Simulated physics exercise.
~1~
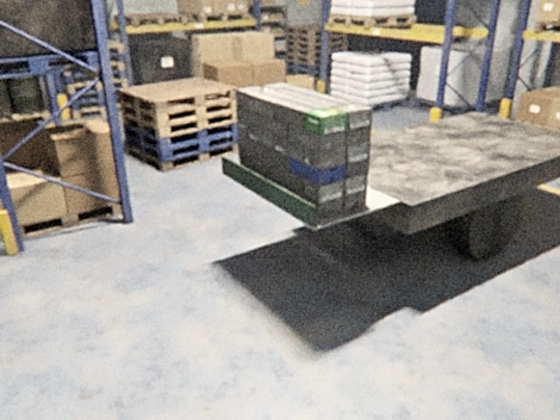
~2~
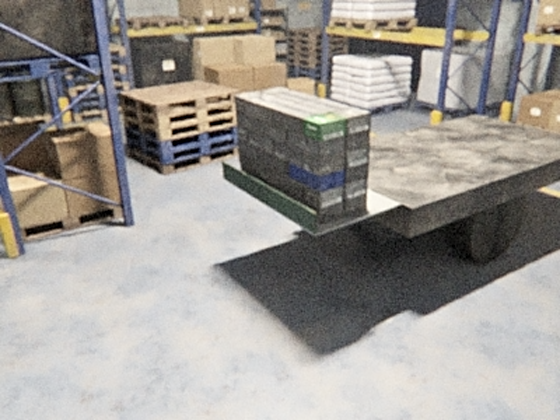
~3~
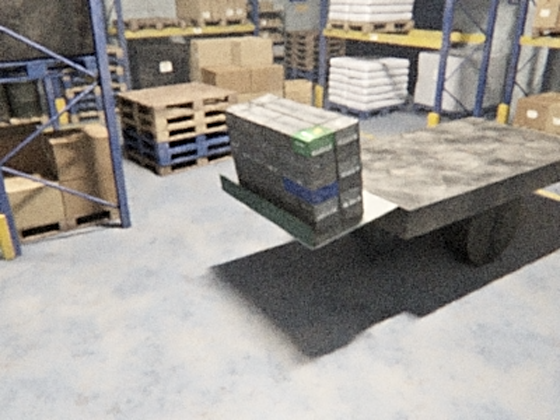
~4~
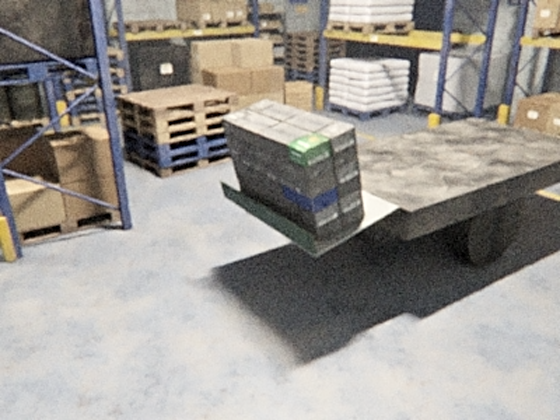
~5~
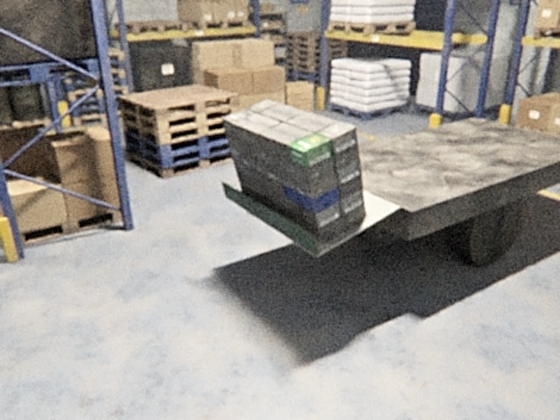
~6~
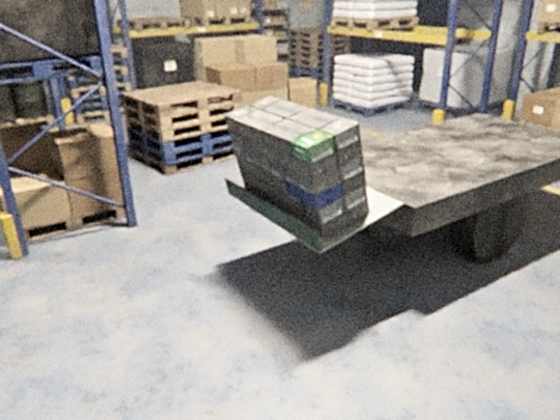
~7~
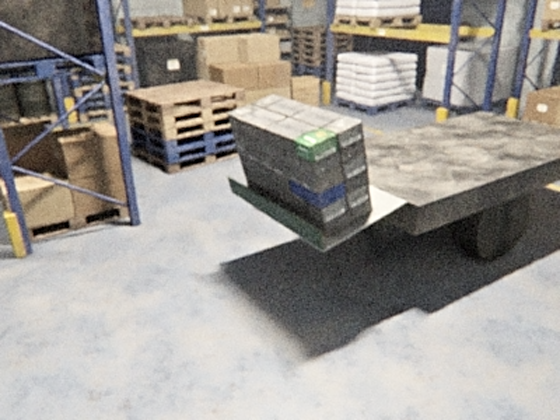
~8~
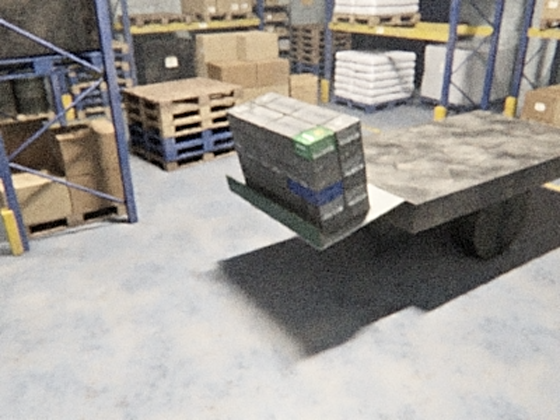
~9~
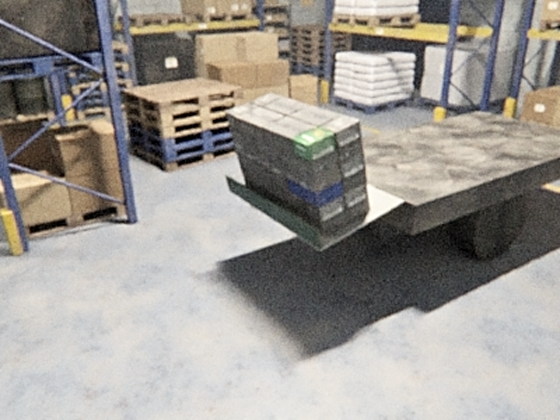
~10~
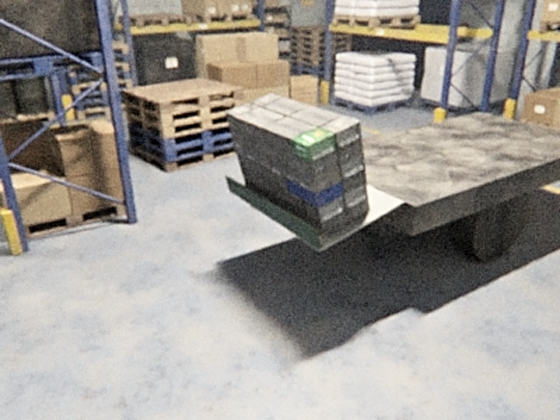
A drop flap at the back of a flat-bed in a warehouse dips gently, tilting its tight stack of dark boxes, one marked green and others blue, then stops at a shallow slope. The stack leans with the flap and stays together on it, with nothing falling off.
